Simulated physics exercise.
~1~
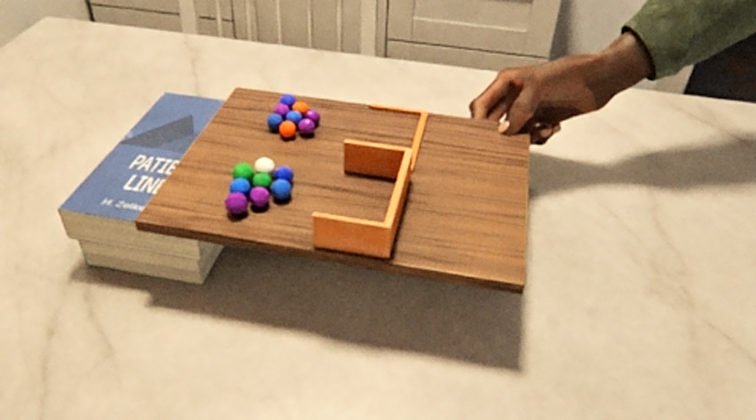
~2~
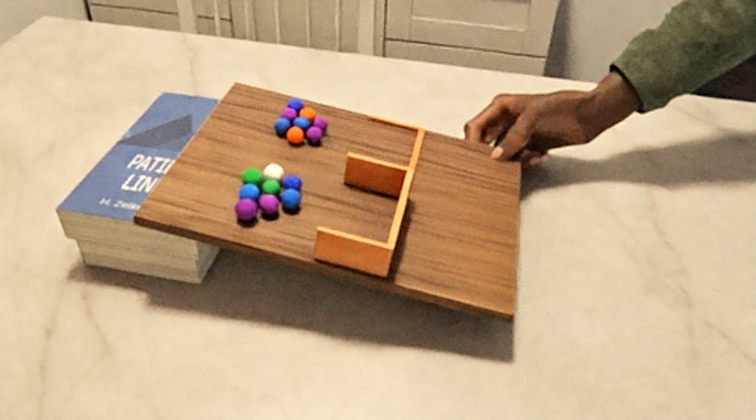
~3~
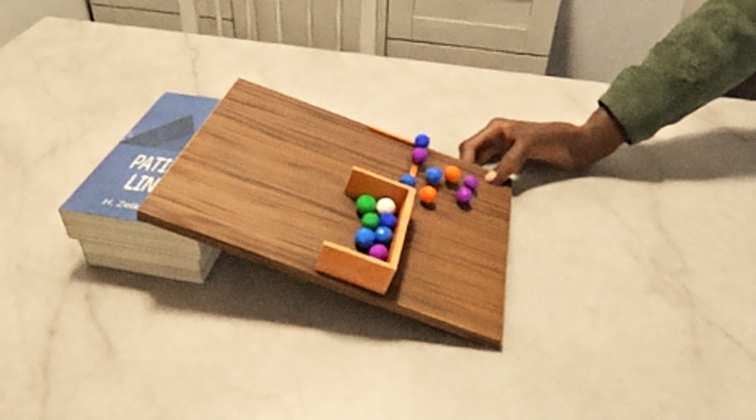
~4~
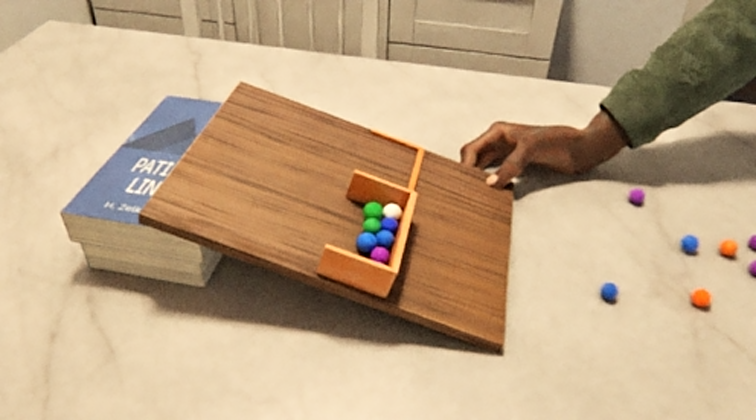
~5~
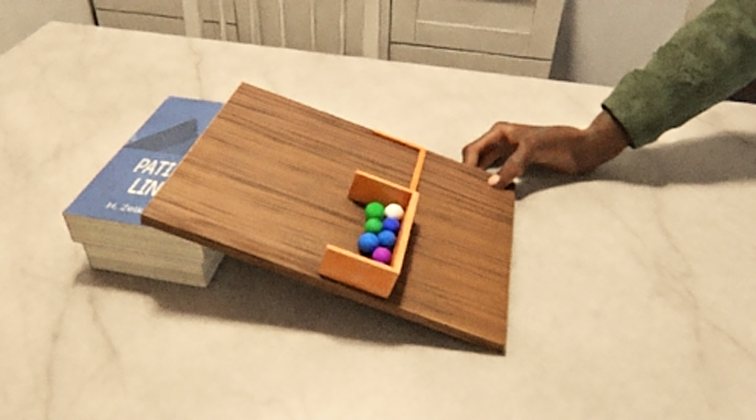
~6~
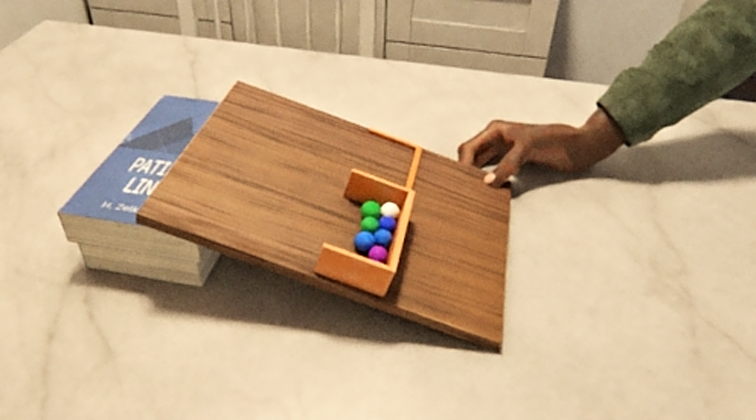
At the start, a wooden board rests with its left end on a stack of books, holding two clusters of colourful balls and some upright orange strips, while a hand holds its right end. The hand lowers that end, and the board tilts into a ramp. Both clusters move down to the right. The front balls gather inside the bracket-shaped orange barrier, while the back ones pass the other strip and scatter rightward across the pale tabletop. Finally, the scattered balls are out of view, and the front group sits still against its barrier on the sloping board.
